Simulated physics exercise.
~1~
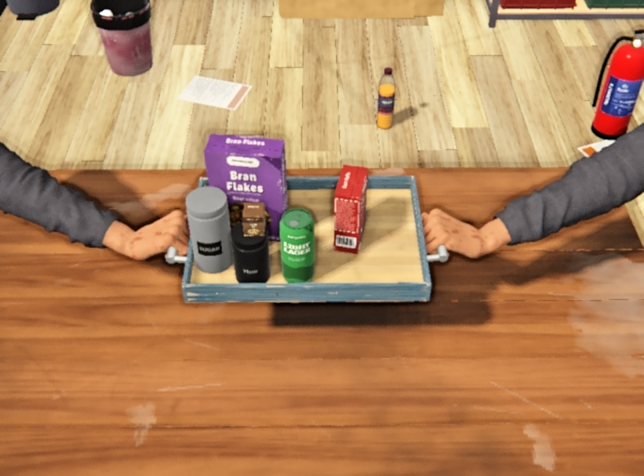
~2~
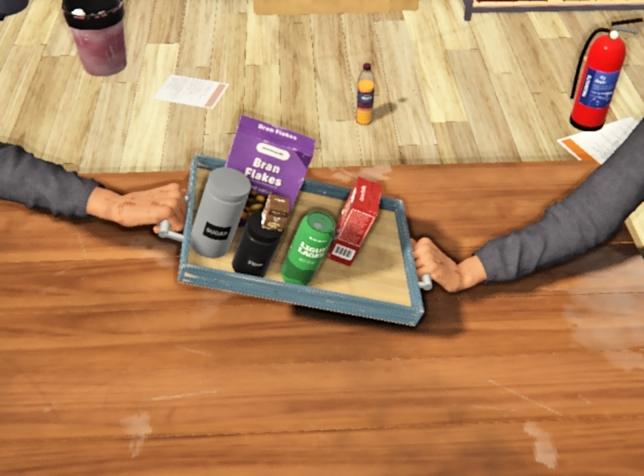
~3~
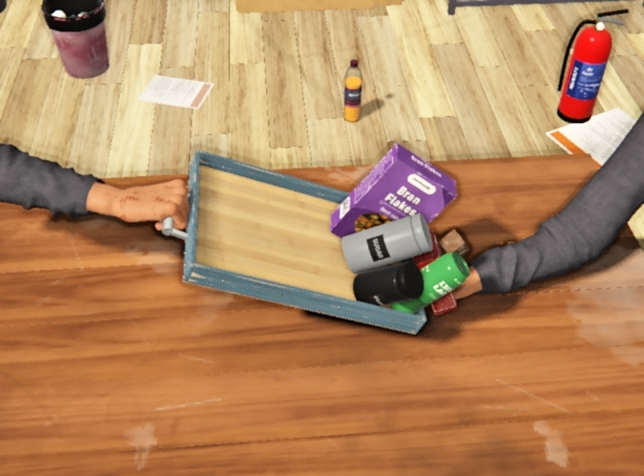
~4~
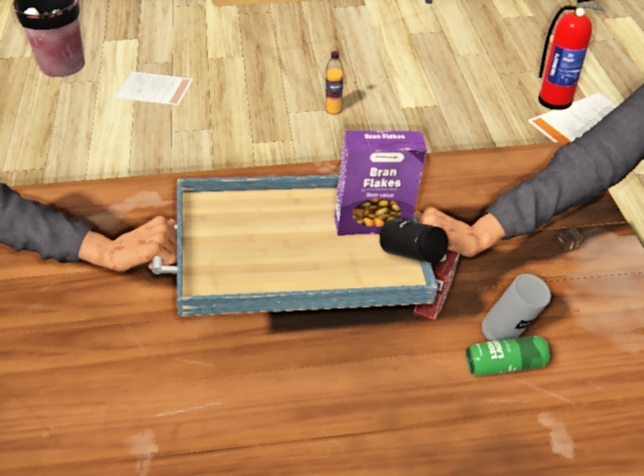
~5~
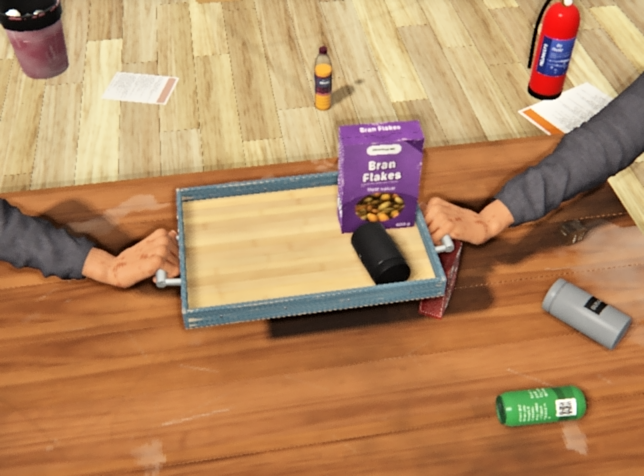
A blue-rimmed tray, gripped by two hands over a wooden table and seen from above, carries a purple Bran Flakes box and grey jar at left, a black jar, small brown carton and green can near the middle, and a red packet at right. It tips right edge down, and everything slides and leans that way. The load piles against the right end, with several items spilling over. As the tray levels, the grey jar and green can roll across the table. Finally they lie toppled with the red packet and brown carton, while the purple box stands beside the fallen black jar aboard.
